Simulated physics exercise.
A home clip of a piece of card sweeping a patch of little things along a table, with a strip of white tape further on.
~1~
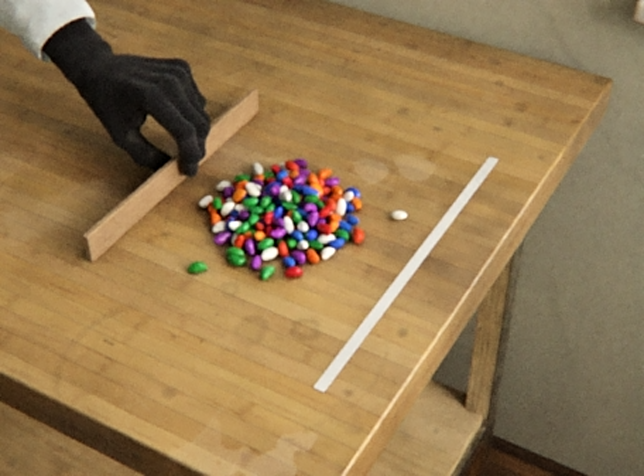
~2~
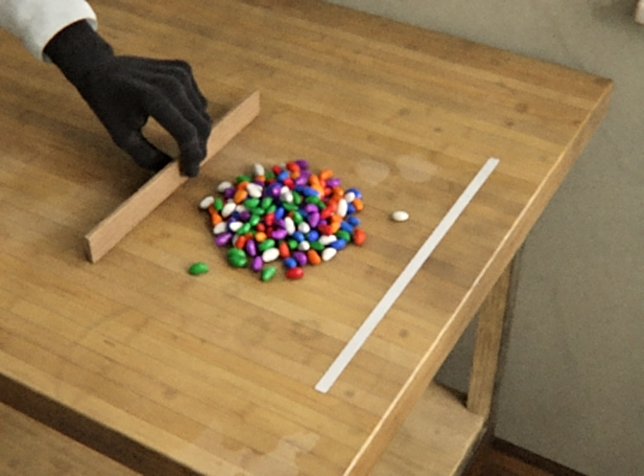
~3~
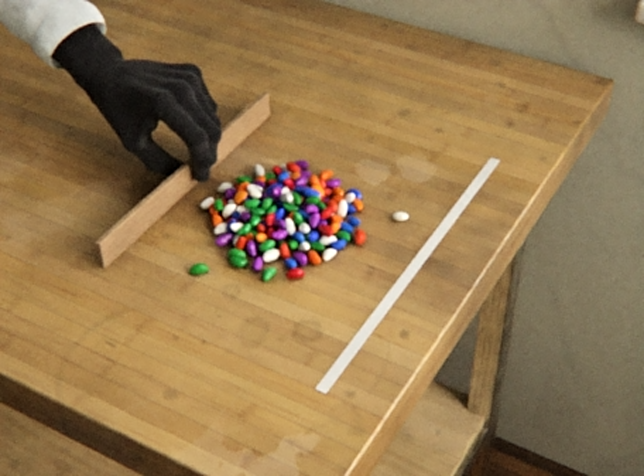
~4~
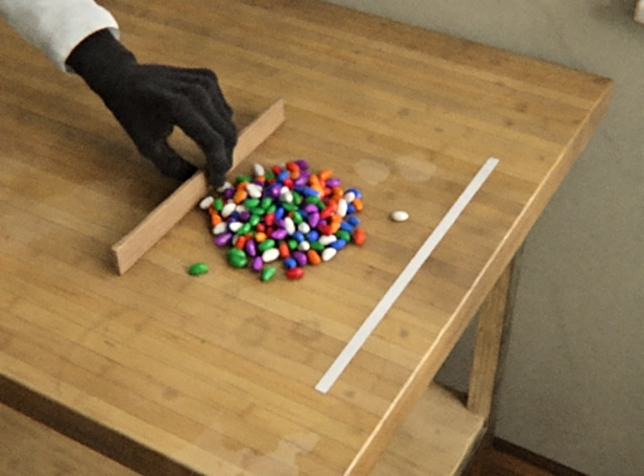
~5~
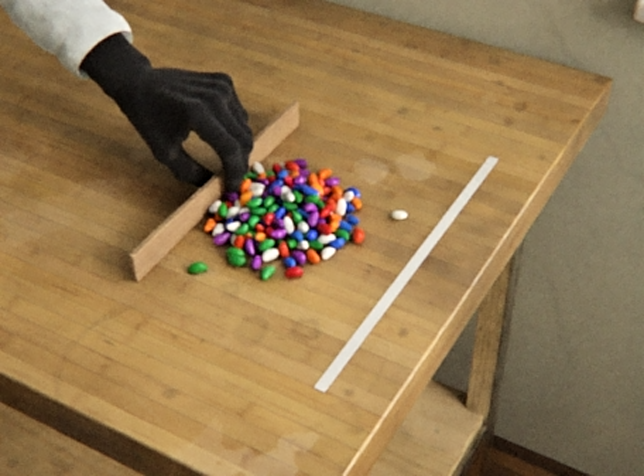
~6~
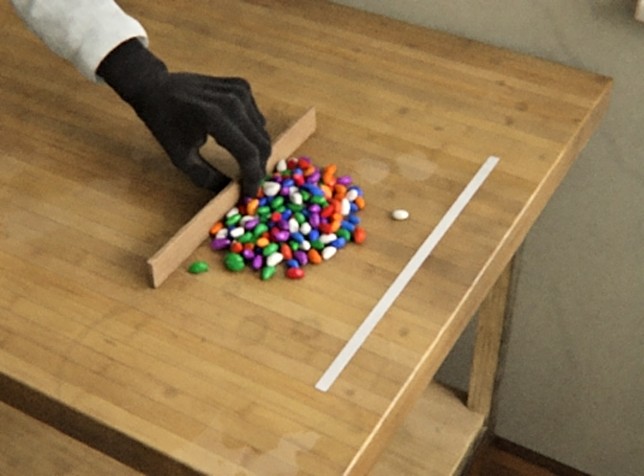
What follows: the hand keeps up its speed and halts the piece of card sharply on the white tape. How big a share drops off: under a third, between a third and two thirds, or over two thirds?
Lost: From one third to two thirds of the heap.
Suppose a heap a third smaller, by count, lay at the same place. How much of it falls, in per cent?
Roughly 30 in a hundred.
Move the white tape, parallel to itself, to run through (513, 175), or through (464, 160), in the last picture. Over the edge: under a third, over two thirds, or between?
One: Over two thirds. Two: Below one third.
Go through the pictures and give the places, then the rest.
In the first frame, piece of card near (101, 236), at rest; white tape near (487, 168), about a palm's width from the edge; edge at (472, 288); the heap near (282, 215), jelly beans.
In the second frame, piece of card near (102, 238), at rest.
In the third frame, piece of card near (113, 242); the heap near (283, 217).
In the fourth frame, piece of card near (129, 249).
In the fifth frame, piece of card near (146, 255); the heap near (284, 215), a little pushed along.
In the sixth frame, piece of card near (164, 262); white tape near (488, 167); edge at (473, 288); the heap near (290, 216), near half pushed along.
Shortly afterwards, piece of card still moving, near (329, 209); heap all on the table, its front near (439, 261).
Next, piece of card stopped at the white tape; heap near a third over the edge.
Some moments later, piece of card stopped at the white tape; heap near half over the edge.
In the end, piece of card stopped at the white tape; heap near half over the edge.
